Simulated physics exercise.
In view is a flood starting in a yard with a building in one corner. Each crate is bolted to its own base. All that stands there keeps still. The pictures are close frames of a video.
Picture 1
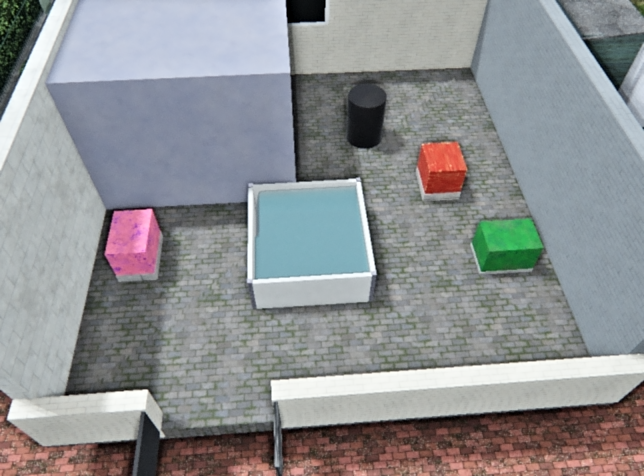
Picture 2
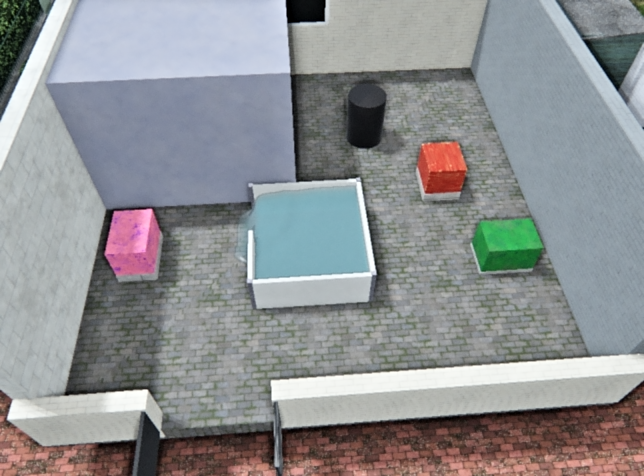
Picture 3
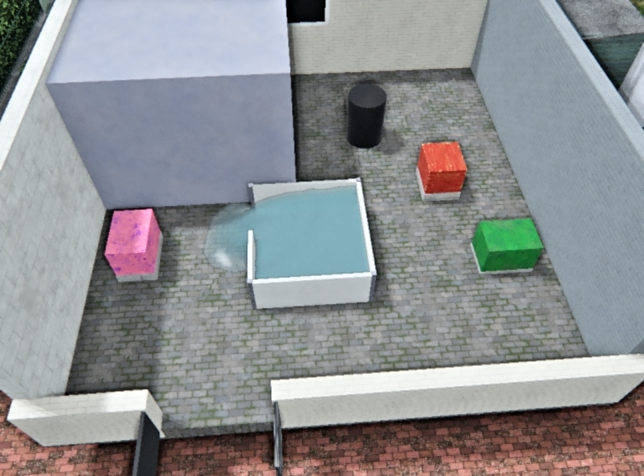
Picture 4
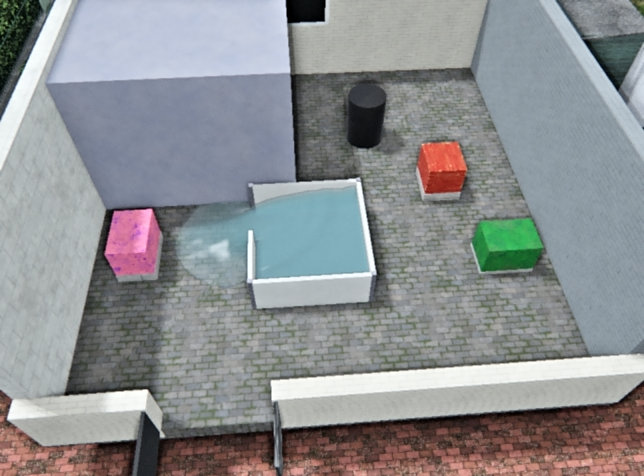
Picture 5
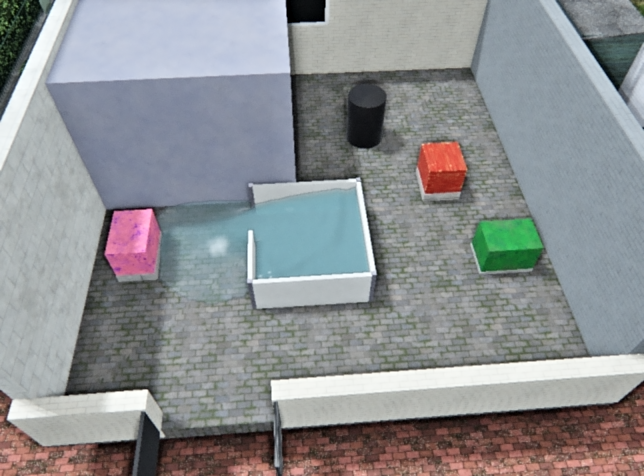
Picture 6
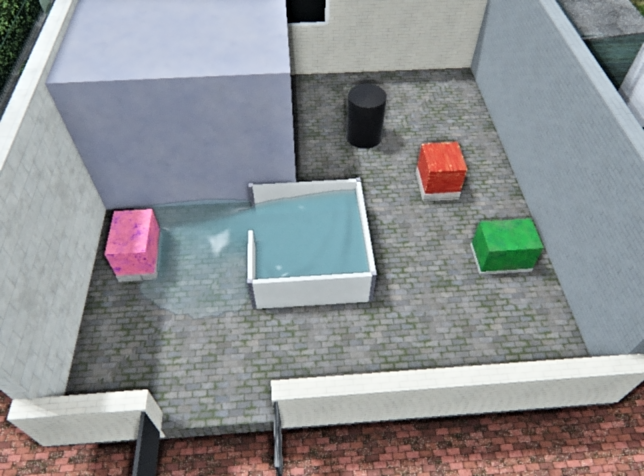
A paved yard enclosed by pale walls, with a grey-lilac building in its back left corner, is seen from high above by a still camera. A white open tank of blue water stands near the middle, with a pink block to the left, a black cylinder behind, and red and green blocks to the right. Water pours through a gap in the tank's left side and spreads leftward across the paving to the pink block.
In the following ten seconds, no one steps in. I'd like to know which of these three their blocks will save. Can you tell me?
My prediction: The green crate will be within the water's reach, the pink crate will be within the water's reach, the red crate will be out of the water's reach.
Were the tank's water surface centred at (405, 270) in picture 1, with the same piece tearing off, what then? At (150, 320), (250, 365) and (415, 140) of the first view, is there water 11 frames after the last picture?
Taking the three spots in order: Swamped, swamped, bare.
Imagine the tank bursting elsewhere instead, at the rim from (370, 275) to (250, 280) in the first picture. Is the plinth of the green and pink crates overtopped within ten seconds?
The green crate is reached; the pink crate is untouched.
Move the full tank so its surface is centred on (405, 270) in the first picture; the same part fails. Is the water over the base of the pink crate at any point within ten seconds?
Result - pink crate gets flooded.
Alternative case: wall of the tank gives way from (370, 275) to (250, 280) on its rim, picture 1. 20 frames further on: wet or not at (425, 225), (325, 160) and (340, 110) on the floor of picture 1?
Okay, the first is left untouched, the next is left untouched, and the last is left untouched.
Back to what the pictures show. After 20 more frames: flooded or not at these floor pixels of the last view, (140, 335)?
Answer: Flooding.
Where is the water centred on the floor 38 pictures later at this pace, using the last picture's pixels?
That comes out near (240, 292).
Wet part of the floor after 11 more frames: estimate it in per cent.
Roughly 25 %.
A moment on, water covers 15 % of the floor; the green crate not reached, the pink crate water round its plinth, the red crate not reached.
Next, water covers 25 % of the floor; the green crate not reached, the pink crate water round its plinth, the red crate not reached.
Then, water covers 25 % of the floor; the green crate not reached, the pink crate water round its plinth, the red crate not reached.
Later, water covers 50 % of the floor; the green crate not reached, the pink crate water round its plinth, the red crate water round its plinth.
In the end, water covers 60 % of the floor; the green crate was topped, the pink crate was topped, the red crate stayed above the water.
